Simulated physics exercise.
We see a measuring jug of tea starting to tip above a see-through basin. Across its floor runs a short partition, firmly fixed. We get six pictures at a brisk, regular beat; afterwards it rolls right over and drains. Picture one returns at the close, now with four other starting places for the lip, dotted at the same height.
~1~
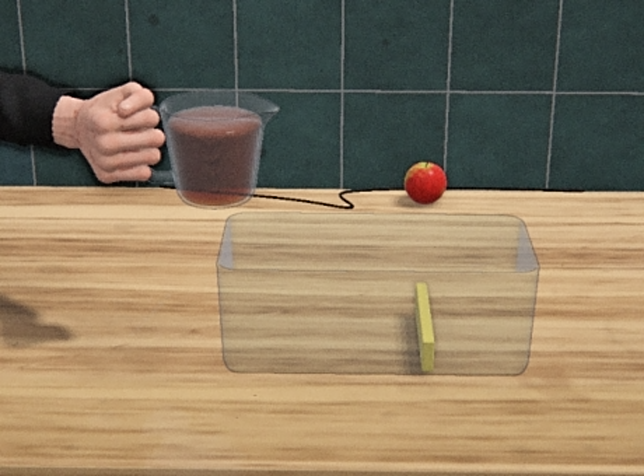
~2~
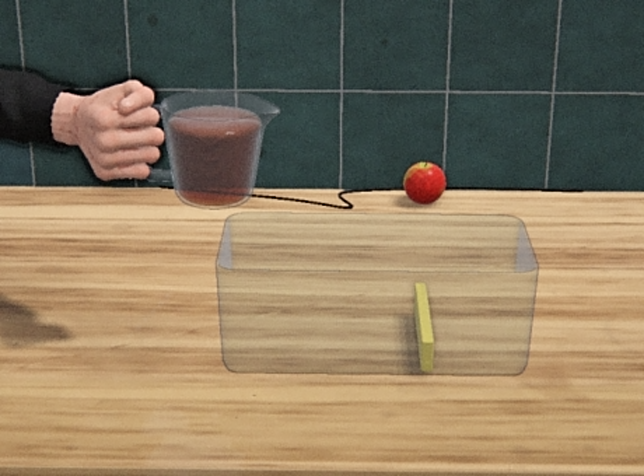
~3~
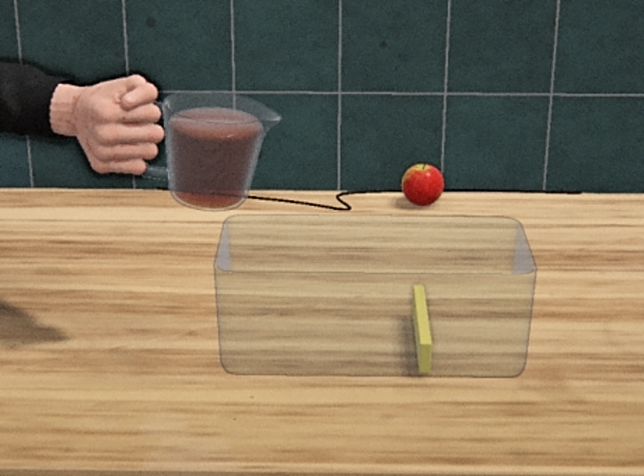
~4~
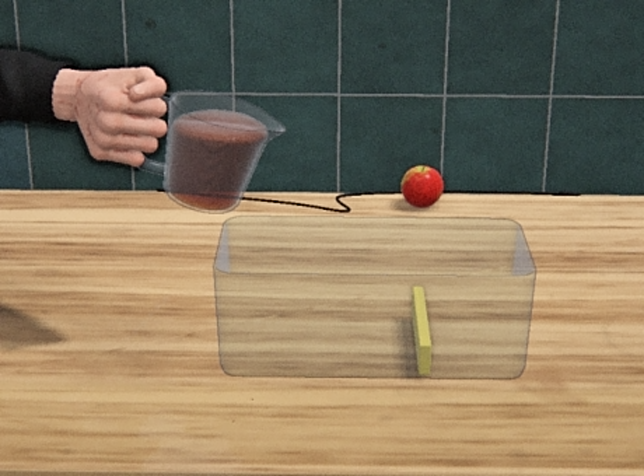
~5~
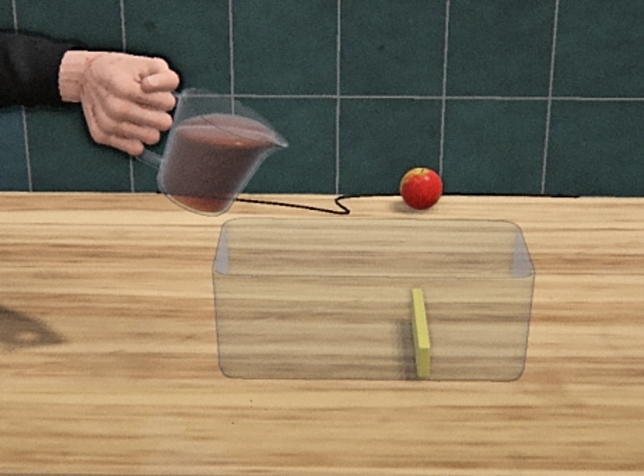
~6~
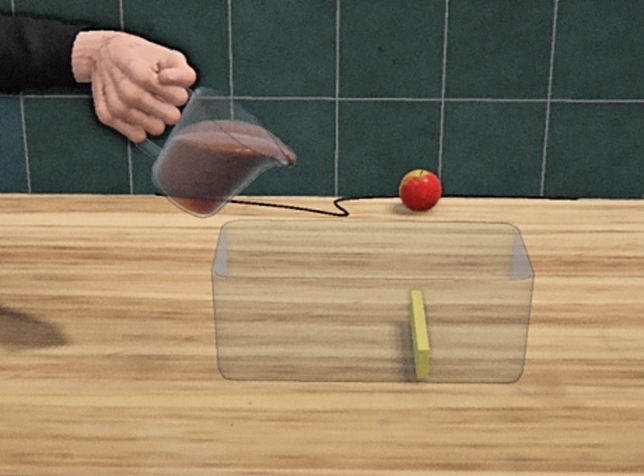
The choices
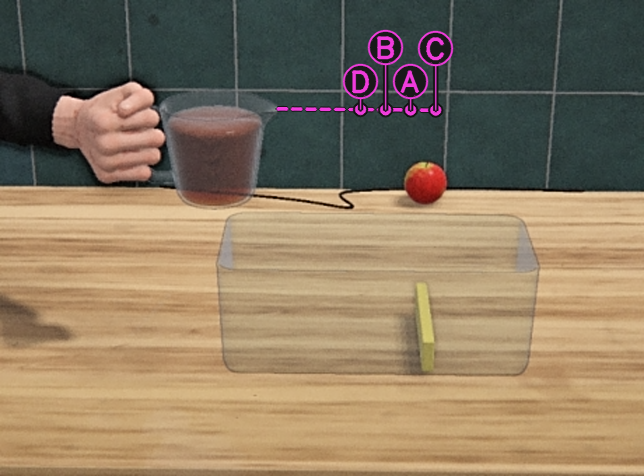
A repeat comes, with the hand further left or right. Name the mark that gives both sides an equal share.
The answer is dot B.
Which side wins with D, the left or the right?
More ends on the left.
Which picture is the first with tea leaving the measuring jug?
Picture 6.
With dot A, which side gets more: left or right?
The right one.
In magenta, A at (410, 109); B at (385, 109); C at (435, 110); D at (360, 109).
With A, about 21 % ends left of the wall and 77 % right of it.
With B, about 56 % ends left of the wall and 44 % right of it.
With C, about 22 % ends left of the wall and 76 % right of it.
With D, about 83 % ends left of the wall and 16 % right of it.
